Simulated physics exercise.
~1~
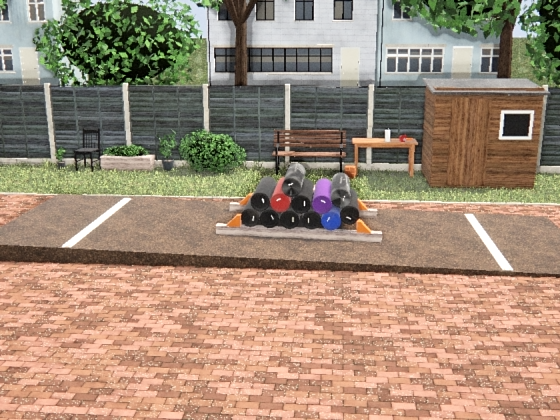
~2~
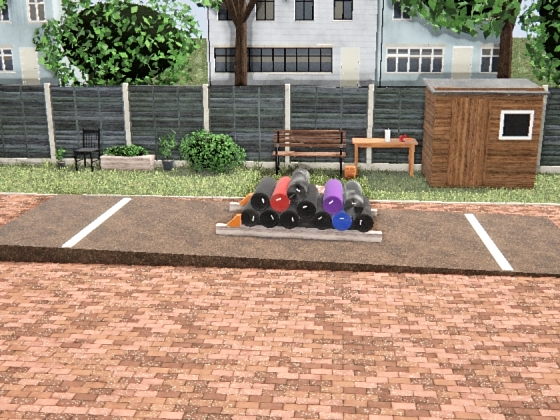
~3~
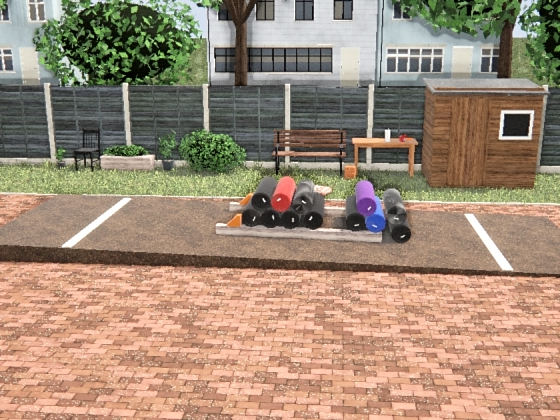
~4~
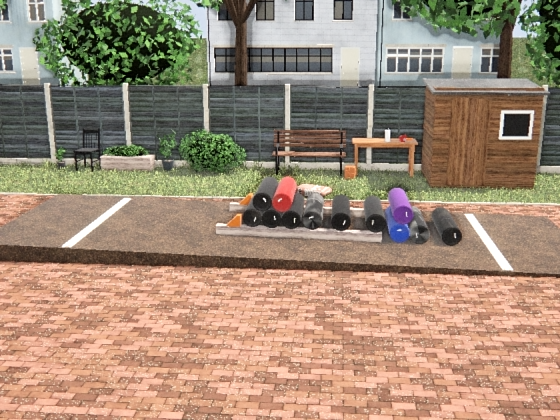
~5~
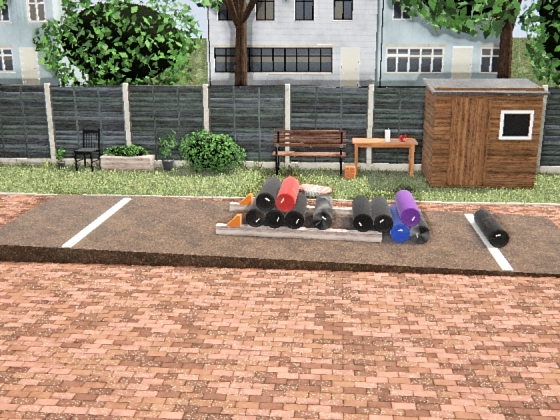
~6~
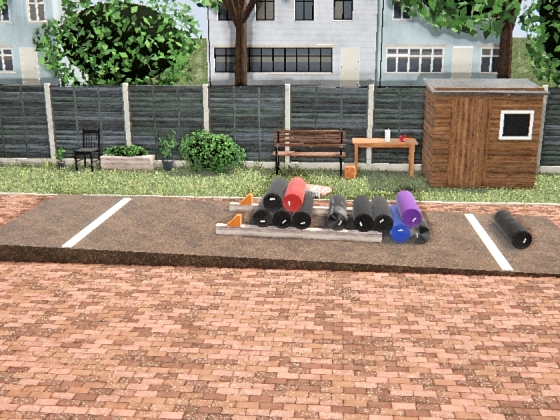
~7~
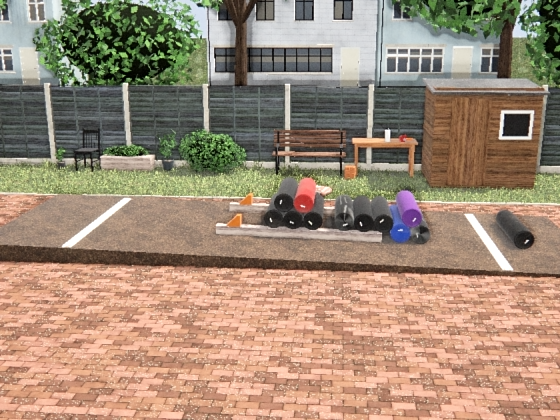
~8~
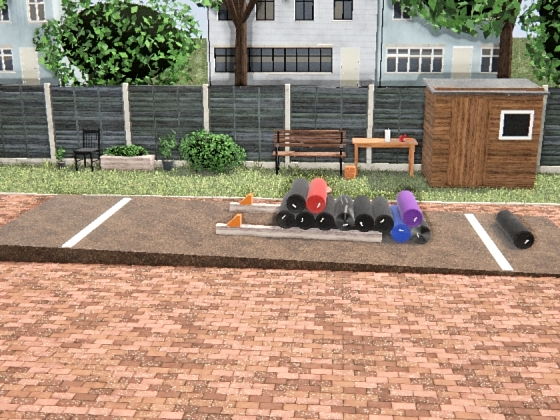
A stack of cylinders slumps to the right, and one rolls past the white line.
